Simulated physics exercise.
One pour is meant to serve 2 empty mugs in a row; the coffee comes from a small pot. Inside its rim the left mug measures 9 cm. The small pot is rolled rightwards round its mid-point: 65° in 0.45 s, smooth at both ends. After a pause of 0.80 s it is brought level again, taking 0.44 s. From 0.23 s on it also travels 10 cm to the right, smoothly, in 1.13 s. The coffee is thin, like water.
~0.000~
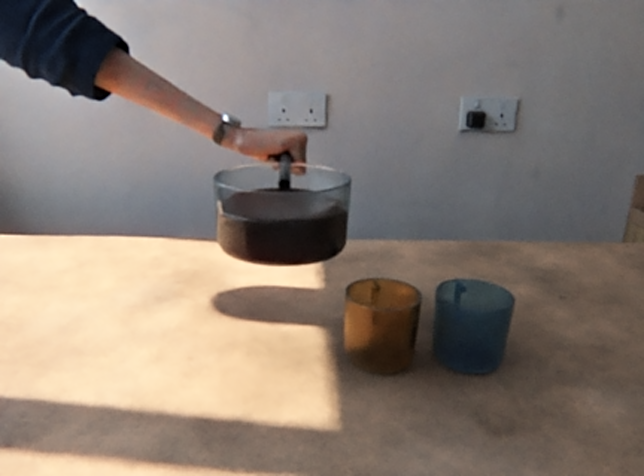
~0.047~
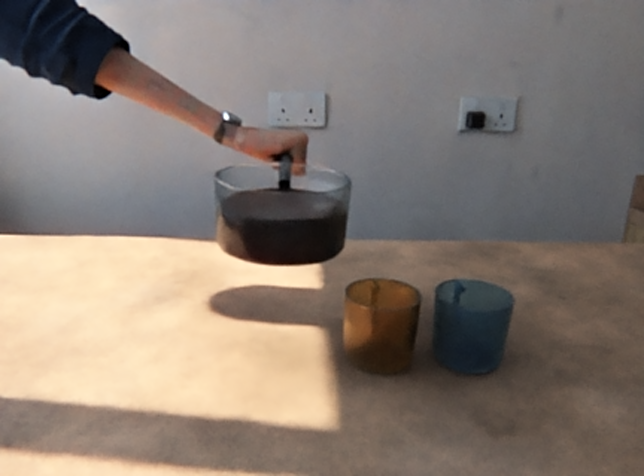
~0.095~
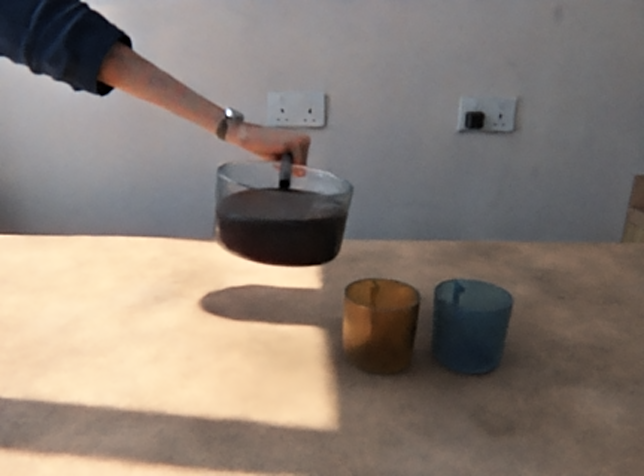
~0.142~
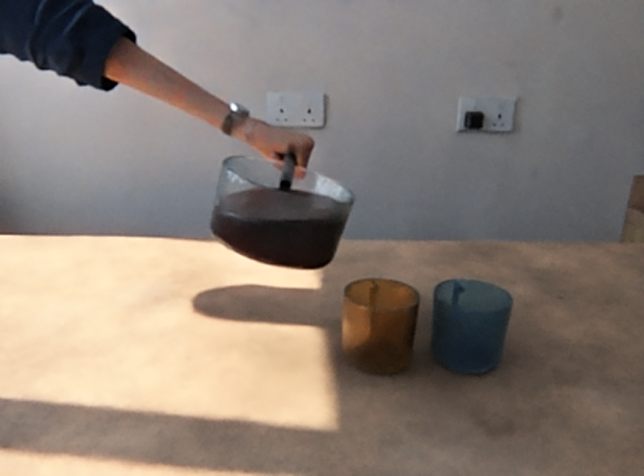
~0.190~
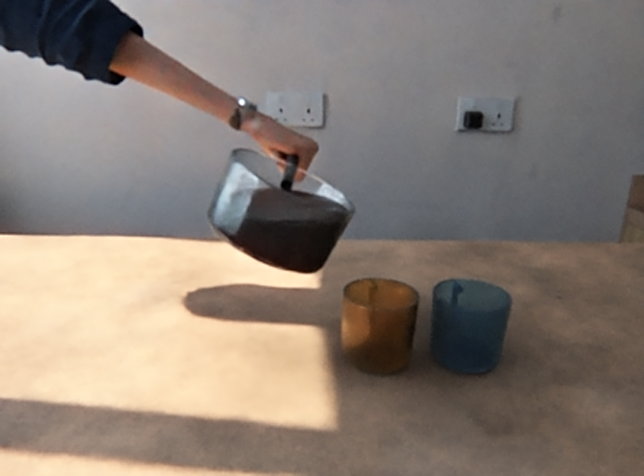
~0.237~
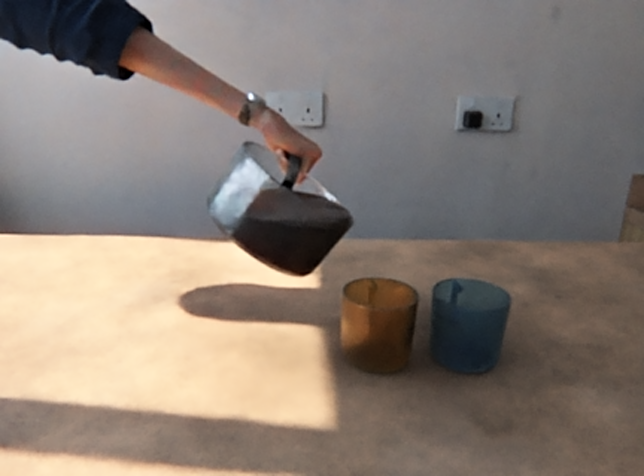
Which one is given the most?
The left one ends up with the most.
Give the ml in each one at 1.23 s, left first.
Roughly 350 ml left, 30 ml right.
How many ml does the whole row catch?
Some 390 ml.
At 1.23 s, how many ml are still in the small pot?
Close to 200 ml.
After 0.63 s the tilt is 65° and from the left they hold 230 ml, 0 ml, the small pot 400 ml, and 70 ml is on the worktop.
After 0.92 s the tilt is 65° and from the left they hold 350 ml, 10 ml, the small pot 260 ml, and 225 ml is on the worktop.
After 1.23 s the tilt is 65° and from the left they hold 350 ml, 25 ml, the small pot 200 ml, and 335 ml is on the worktop.
After 1.56 s the tilt is 13° and from the left they hold 350 ml, 45 ml, the small pot 185 ml, and 350 ml is on the worktop.
In the end from the left they hold 350 ml, 45 ml, the small pot 185 ml, and 350 ml is on the worktop.
